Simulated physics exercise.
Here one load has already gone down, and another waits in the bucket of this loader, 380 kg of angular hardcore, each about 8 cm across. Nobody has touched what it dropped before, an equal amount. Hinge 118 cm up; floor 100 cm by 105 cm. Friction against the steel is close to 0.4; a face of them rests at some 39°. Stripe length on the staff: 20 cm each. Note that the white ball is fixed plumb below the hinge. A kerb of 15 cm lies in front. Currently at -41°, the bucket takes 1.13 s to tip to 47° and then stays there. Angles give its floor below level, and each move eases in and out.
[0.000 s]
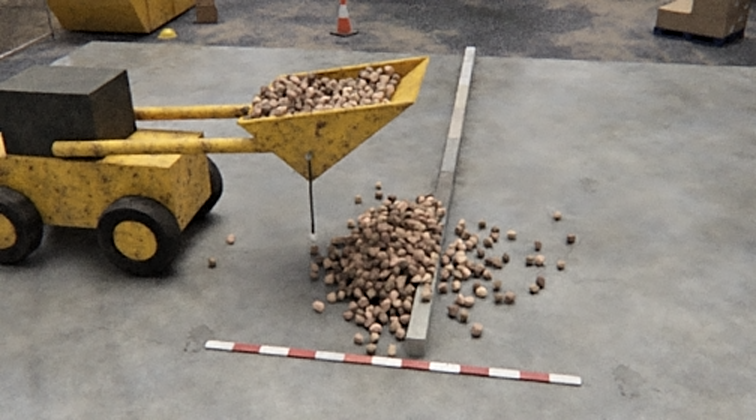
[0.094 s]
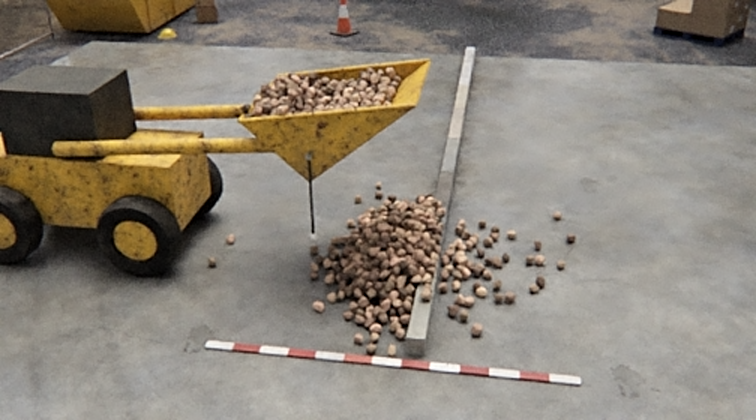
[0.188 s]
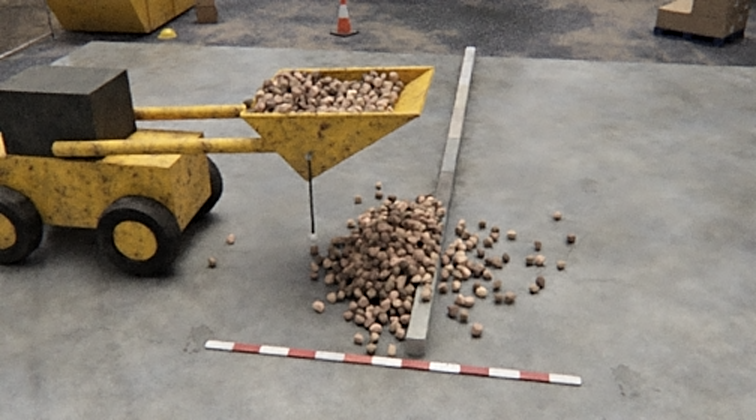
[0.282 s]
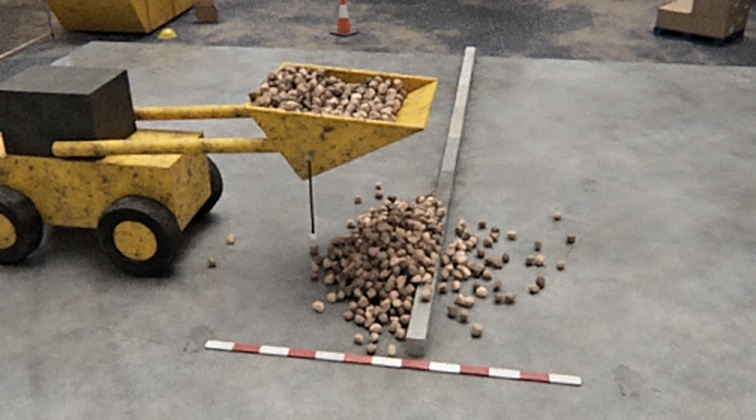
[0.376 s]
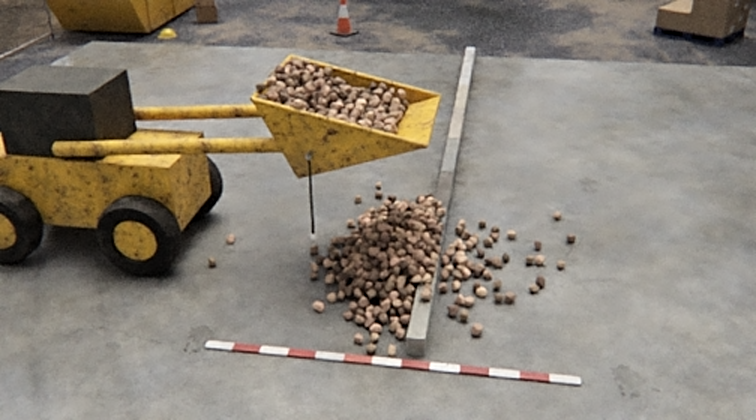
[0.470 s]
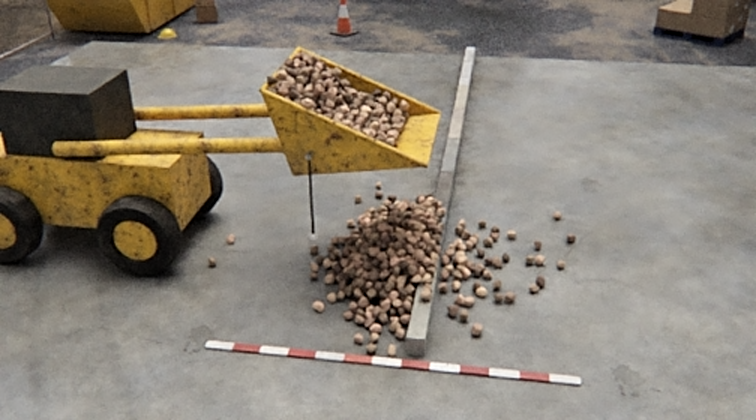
A yellow loader's bucket full of brownish stones tilted forward, slowly at first and then faster, its right-hand lip dipping and its back rising while a scattered heap of similar stones lay still below.
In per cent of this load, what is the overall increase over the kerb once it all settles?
46 out of 100, about.
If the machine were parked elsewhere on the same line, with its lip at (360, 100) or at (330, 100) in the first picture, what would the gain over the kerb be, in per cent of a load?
First place about 5 %, second about 0 %.
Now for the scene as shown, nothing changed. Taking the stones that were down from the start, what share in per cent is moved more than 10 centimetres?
5 %.
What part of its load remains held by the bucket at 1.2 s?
Roughly 60 per cent remains inside.
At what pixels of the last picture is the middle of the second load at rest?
Middle: Approx. (428, 247) px.
After 0.9 s the floor is at 34°; in per cent of one load, 100 in the bucket, 92 on this side of the kerb, 9 over the kerb; the foremost stones are at (547, 255).
After 1.2 s the floor is at 47°; in per cent of one load, 58 in the bucket, 132 on this side of the kerb, 10 over the kerb; the foremost stones are at (547, 255).
After 1.6 s the floor is at 47°; in per cent of one load, 17 in the bucket, 145 on this side of the kerb, 39 over the kerb; the foremost stones are at (550, 258).
After 4.2 s the floor is at 47°; in per cent of one load, 5 in the bucket, 141 on this side of the kerb, 55 over the kerb; the foremost stones are at (580, 277). Net gain over the kerb, 46.
